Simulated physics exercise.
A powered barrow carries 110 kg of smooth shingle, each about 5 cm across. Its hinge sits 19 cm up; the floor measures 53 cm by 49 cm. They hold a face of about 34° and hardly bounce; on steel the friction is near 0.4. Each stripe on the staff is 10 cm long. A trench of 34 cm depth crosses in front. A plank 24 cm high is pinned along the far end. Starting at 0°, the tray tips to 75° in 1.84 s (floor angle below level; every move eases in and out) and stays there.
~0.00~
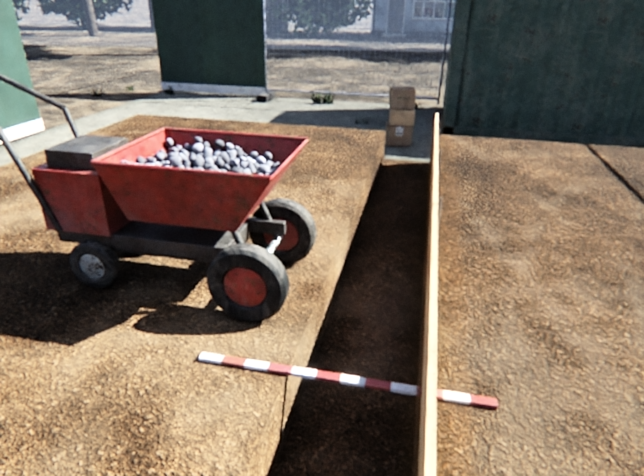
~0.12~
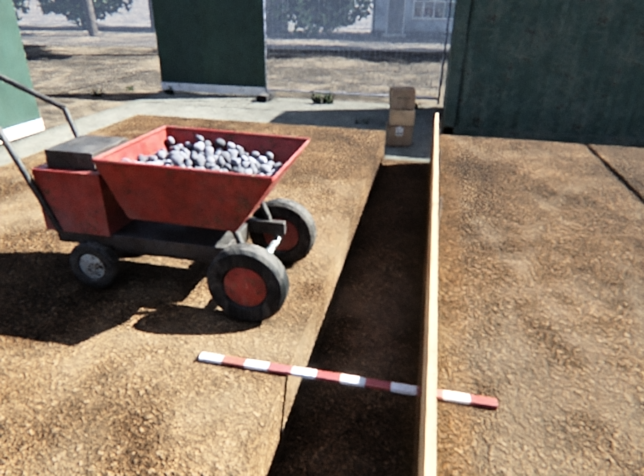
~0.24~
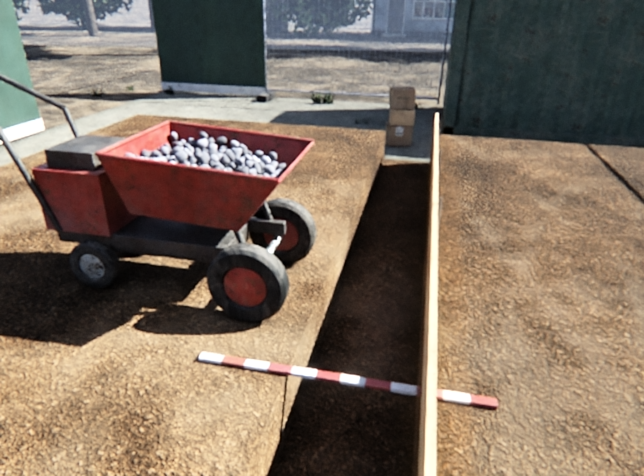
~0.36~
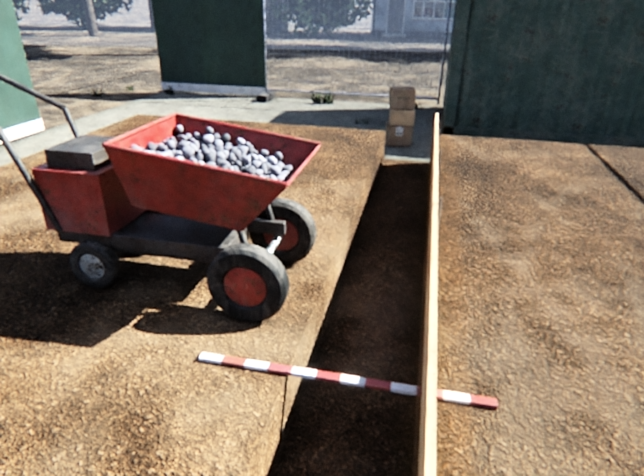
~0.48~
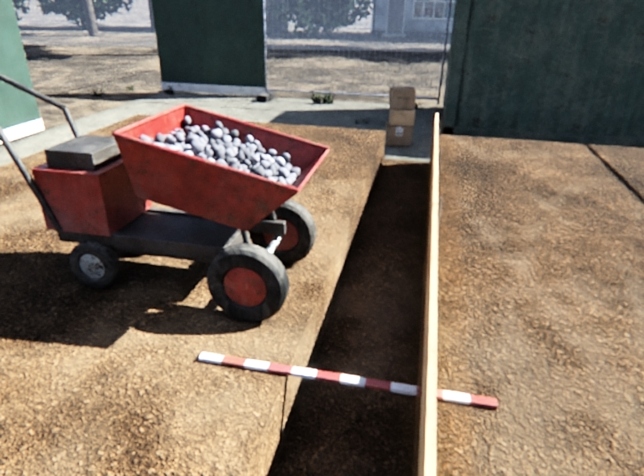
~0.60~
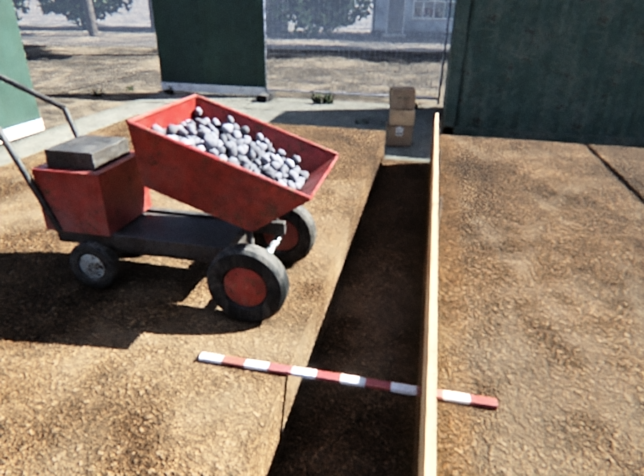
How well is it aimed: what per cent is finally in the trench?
About 100 per cent.
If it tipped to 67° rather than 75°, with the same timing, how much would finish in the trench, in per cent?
In that case some 100 per cent.
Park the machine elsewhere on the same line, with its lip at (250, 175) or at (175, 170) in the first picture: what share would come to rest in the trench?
About 100 and 95 per cent.
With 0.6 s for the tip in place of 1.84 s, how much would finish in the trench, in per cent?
In that case some 90 per cent.
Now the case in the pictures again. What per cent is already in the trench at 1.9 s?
About 70 per cent by then.
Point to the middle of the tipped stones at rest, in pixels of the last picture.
Their middle is at about (383, 347).
After 1.4 s the floor is at 63°; 98 % in the tray, 2 % in the trench; the foremost stones are at (390, 250).
After 1.9 s the floor is at 75°; 28 % in the tray, 71 % in the trench; the foremost stones are at (426, 338).
After 2.3 s the floor is at 75°; 8 % in the tray, 92 % in the trench; the foremost stones are at (431, 333).
After 4.2 s the floor is at 75°; 0 % in the tray, 100 % in the trench; the foremost stones are at (433, 321).
